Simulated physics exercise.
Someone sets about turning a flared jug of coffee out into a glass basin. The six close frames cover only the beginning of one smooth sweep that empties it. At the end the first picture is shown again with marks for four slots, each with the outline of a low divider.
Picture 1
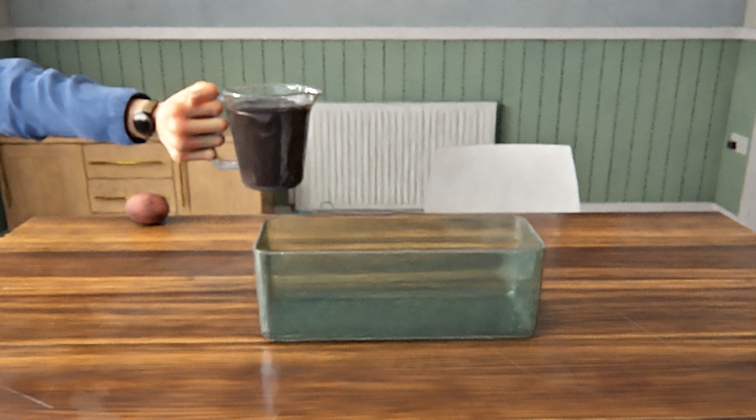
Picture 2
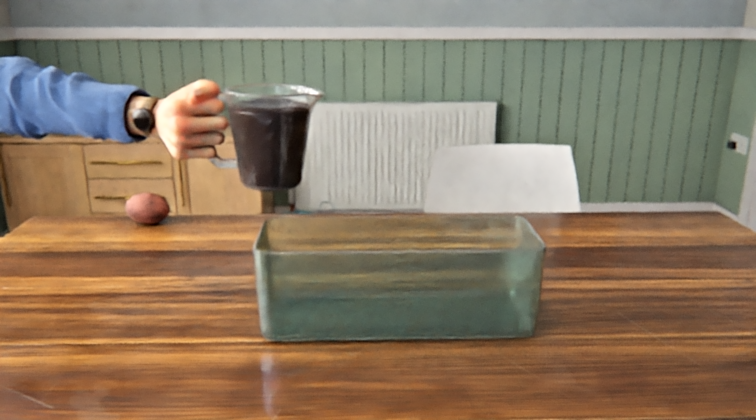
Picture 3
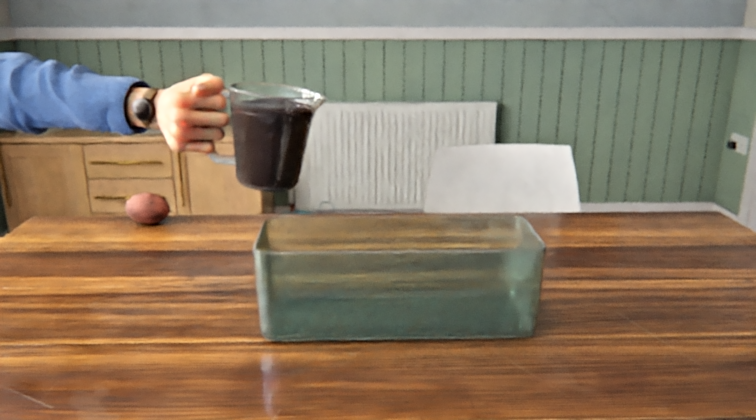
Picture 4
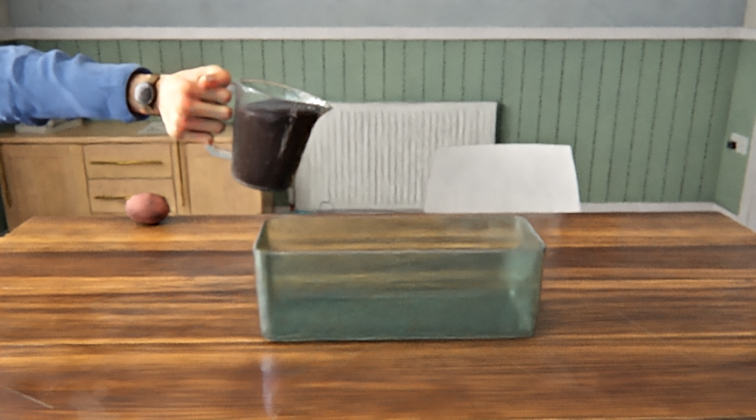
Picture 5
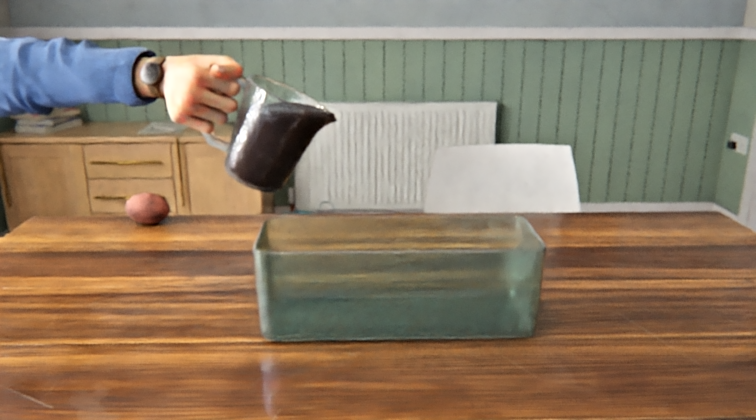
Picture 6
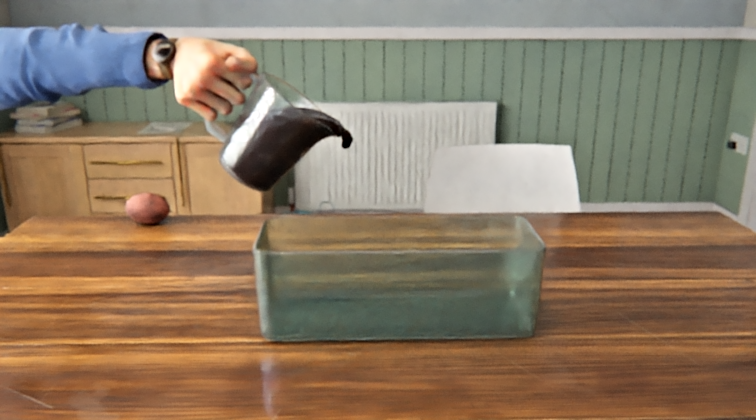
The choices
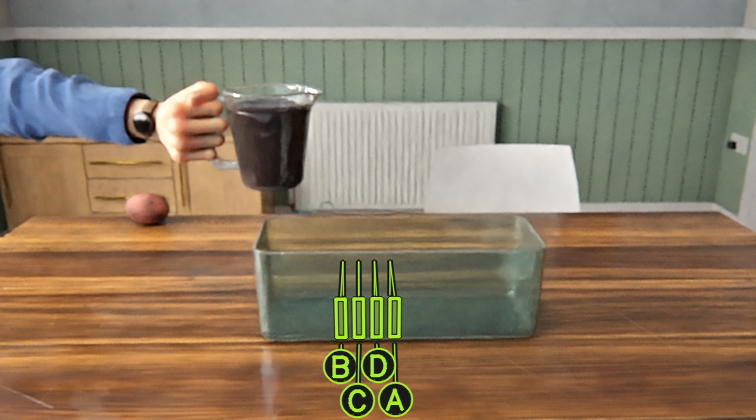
A hand tilts a glass jug rightward above a glass basin until dark liquid crosses its lip.
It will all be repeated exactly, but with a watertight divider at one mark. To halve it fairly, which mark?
It is D.
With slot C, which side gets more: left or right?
The right side.
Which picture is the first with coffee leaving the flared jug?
Picture 6.
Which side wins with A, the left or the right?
The left side.
On the marked copy, A at (394, 343); B at (341, 344); C at (359, 344); D at (376, 343).
For slot A, about 83 % ends left of the wall and 14 % right of it.
For slot B, about 5 % ends left of the wall and 95 % right of it.
For slot C, about 22 % ends left of the wall and 78 % right of it.
For slot D, about 54 % ends left of the wall and 45 % right of it.
